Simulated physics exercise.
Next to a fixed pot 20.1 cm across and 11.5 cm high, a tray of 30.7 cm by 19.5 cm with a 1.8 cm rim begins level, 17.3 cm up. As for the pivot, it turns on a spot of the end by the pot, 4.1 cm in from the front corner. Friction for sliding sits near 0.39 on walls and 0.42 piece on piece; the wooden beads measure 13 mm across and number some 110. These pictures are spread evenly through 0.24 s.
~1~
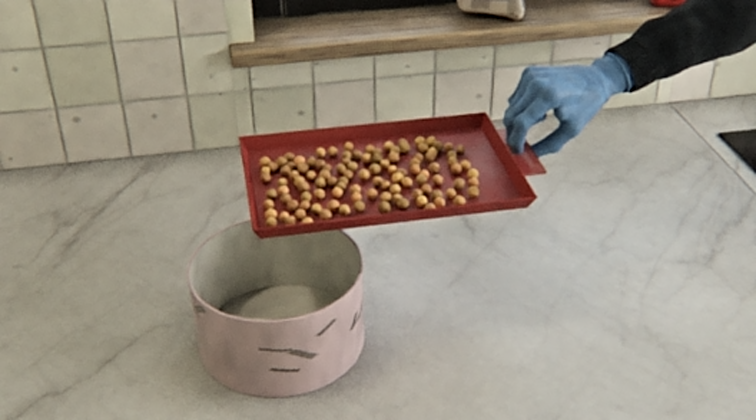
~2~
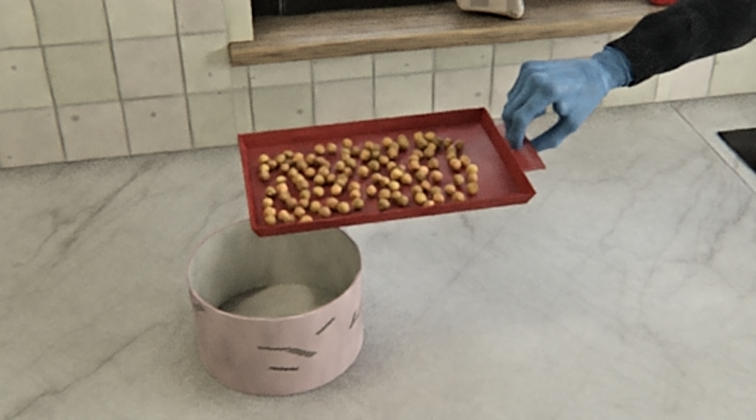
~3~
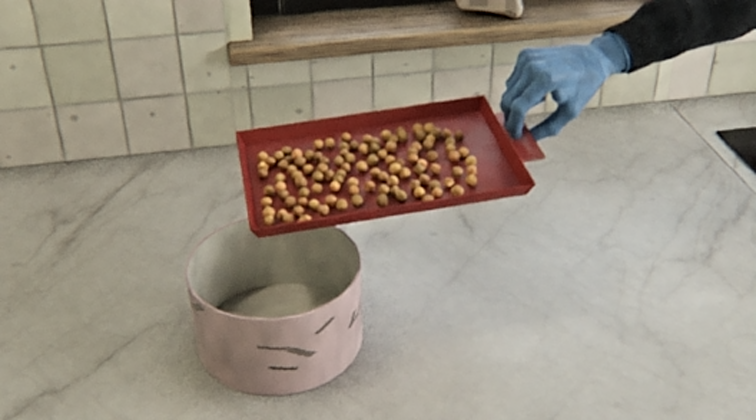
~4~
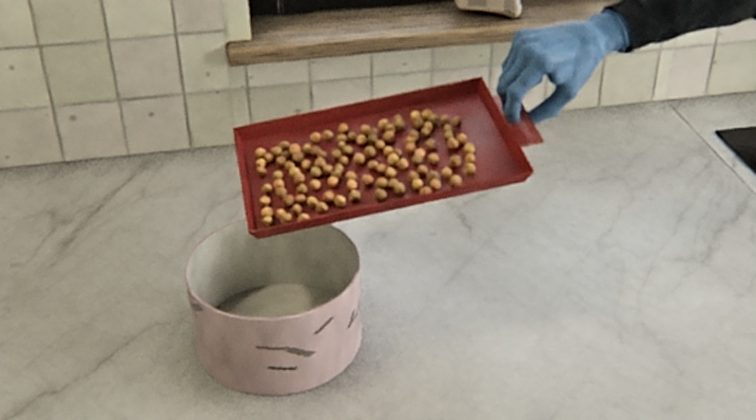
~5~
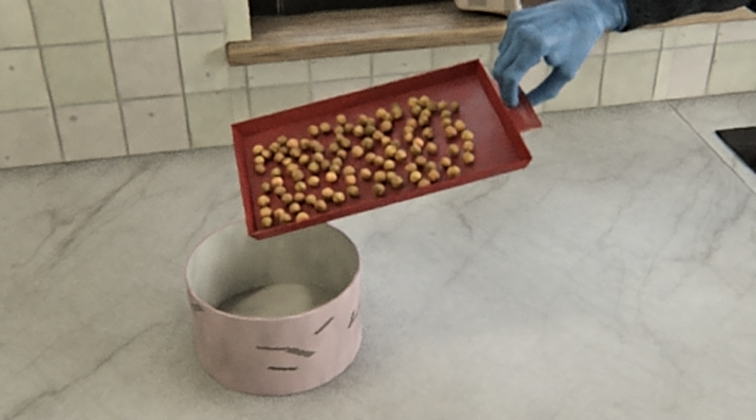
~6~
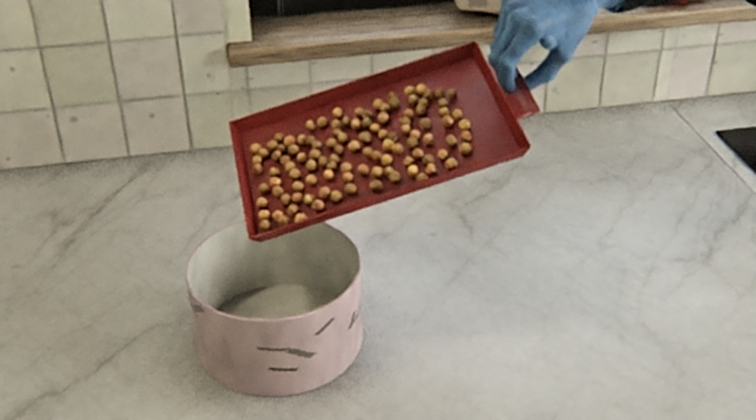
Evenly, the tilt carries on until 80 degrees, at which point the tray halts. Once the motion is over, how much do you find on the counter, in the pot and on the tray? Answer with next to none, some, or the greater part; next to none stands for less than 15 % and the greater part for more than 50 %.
Counter: Next to none; pot: The greater part; tray: Next to none.
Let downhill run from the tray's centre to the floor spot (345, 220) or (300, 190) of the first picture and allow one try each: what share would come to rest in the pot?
I'd put it at about 95 per cent for the first tilt and about 70 per cent for the second.
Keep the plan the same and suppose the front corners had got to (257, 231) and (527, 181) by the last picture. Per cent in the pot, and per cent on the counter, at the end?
You'd end with pot at 80 and counter at 20.
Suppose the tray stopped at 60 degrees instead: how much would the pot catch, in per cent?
Result: Close to 80 %.
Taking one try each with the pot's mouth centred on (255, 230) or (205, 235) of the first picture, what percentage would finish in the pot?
Around 15 per cent, then around 20 per cent.
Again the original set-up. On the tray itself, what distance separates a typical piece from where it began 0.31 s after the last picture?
By then it sits near 8 cm from where it began.
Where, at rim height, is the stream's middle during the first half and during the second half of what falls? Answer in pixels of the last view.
Roughly (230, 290) to begin with, later roughly (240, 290).
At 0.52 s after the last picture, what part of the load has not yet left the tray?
It comes to near 60 per cent.
Then, 0.31 s after the last picture, tilt 48 degrees; the tray holds 100 %, the pot 0 %.
Then, 0.52 s after the last picture, tilt 69 degrees; the tray holds 60 %, the pot 20 %.
Then, 0.85 s after the last picture, tilt 80 degrees; the tray holds 5 %, the pot 95 %.
In the end, counter 0 %, pot 100 %, tray 0 %.
